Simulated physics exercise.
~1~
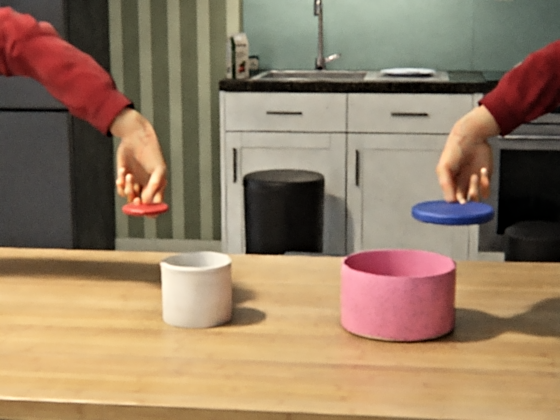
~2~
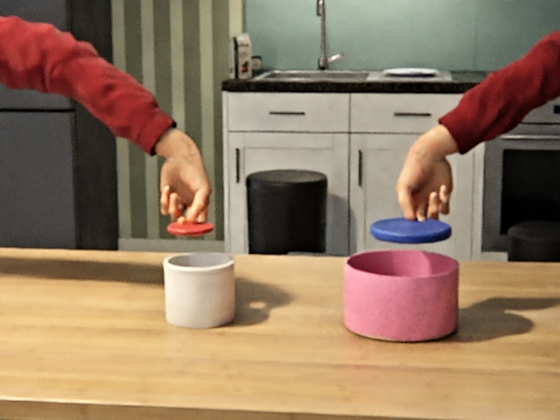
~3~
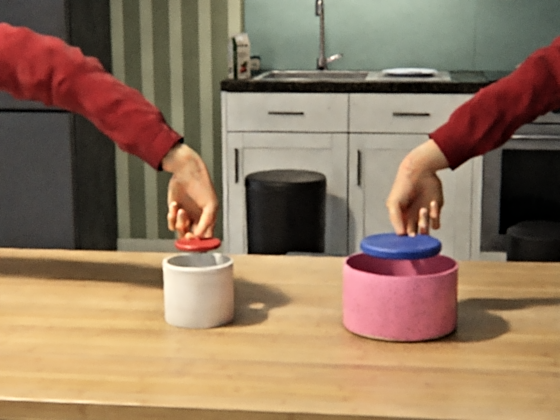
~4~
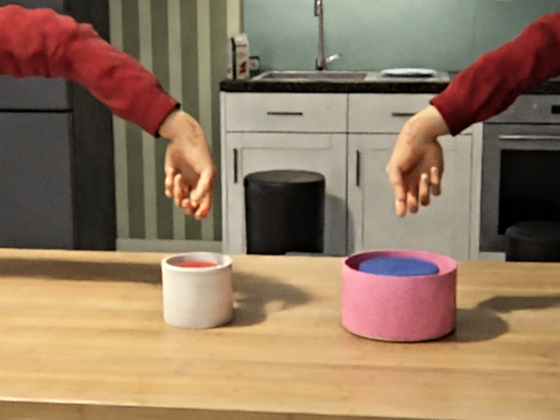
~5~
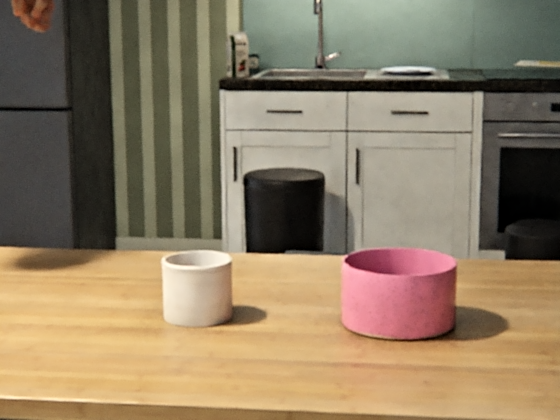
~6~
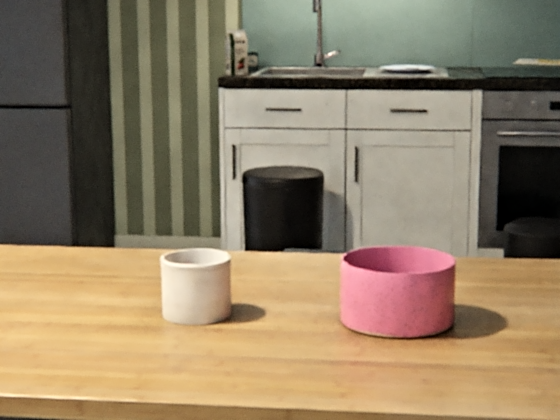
The clip shows two hands lowering a small red disc over a white jar and a larger blue disc over a pink container on a wooden table. The hands let go, both discs drop inside, and the hands withdraw, leaving the discs out of sight.
